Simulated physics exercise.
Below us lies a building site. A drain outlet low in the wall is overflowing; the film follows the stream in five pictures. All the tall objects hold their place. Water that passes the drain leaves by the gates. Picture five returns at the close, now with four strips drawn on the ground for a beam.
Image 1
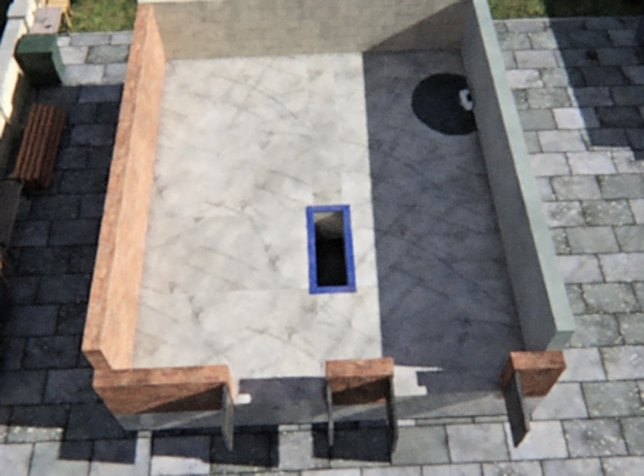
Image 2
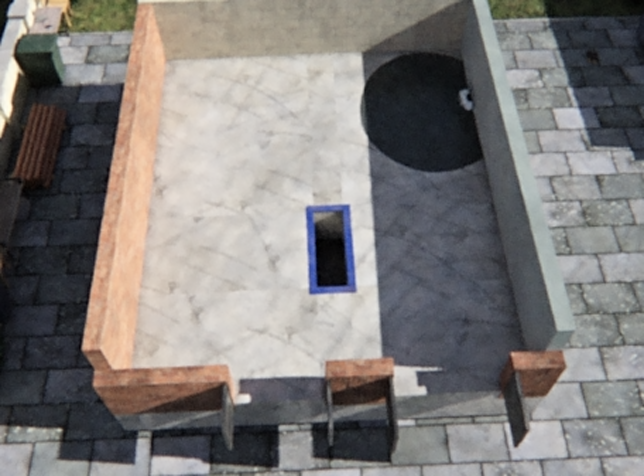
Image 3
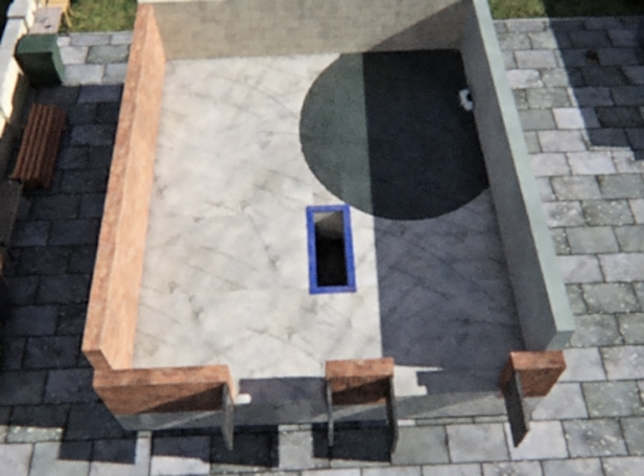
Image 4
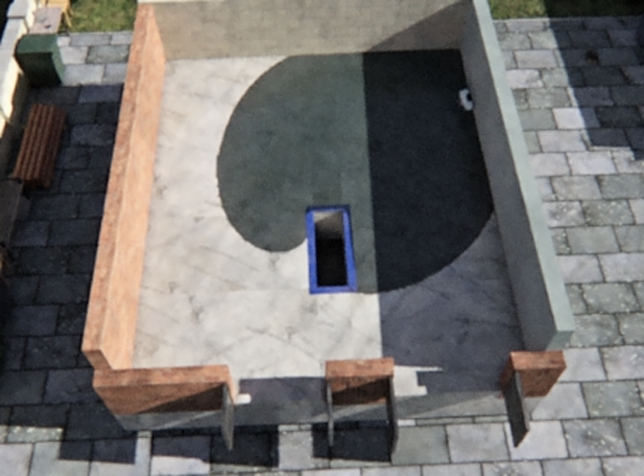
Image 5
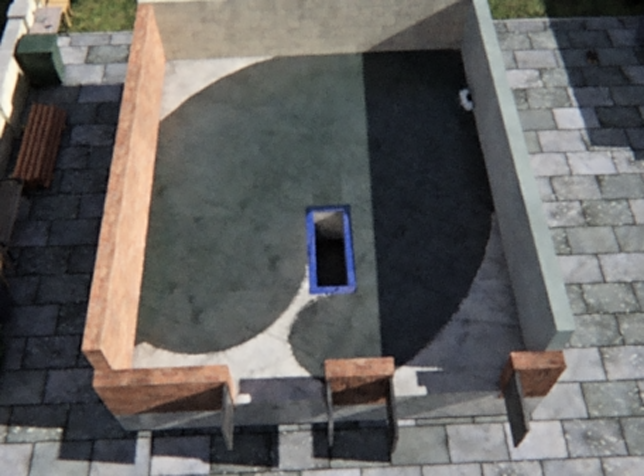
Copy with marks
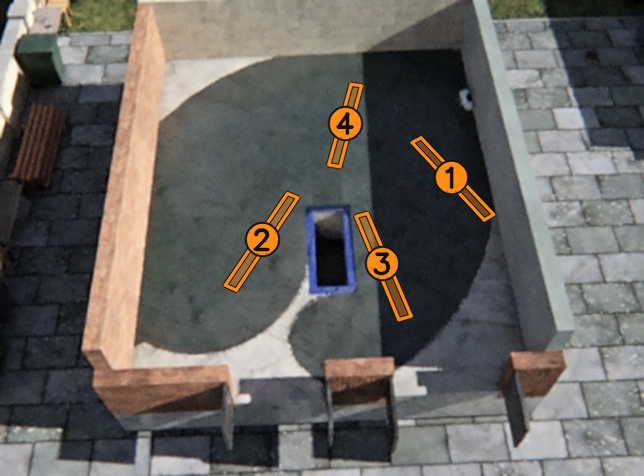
A walled paved yard sat in sunlight and shade as a dark wet patch spread from the upper right corner across the floor, reached the blue-edged pit, and crept around it toward the front.
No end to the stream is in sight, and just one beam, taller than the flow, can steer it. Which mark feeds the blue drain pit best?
4.
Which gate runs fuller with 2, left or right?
More leaves on the left.
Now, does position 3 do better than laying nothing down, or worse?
Worse.
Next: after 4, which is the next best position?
Position 2.
On the marked copy, 1 from (416, 140) to (488, 217); 2 from (230, 287) to (292, 195); 3 from (361, 214) to (405, 317); 4 from (334, 165) to (356, 85).
With 1, about 16 % of the stream goes into the blue drain pit, about 84 % out by the gates.
With 2, about 28 % of the stream goes into the blue drain pit, about 71 % out by the gates.
With 3, about 18 % of the stream goes into the blue drain pit, about 81 % out by the gates.
With 4, about 43 % of the stream goes into the blue drain pit, about 55 % out by the gates.
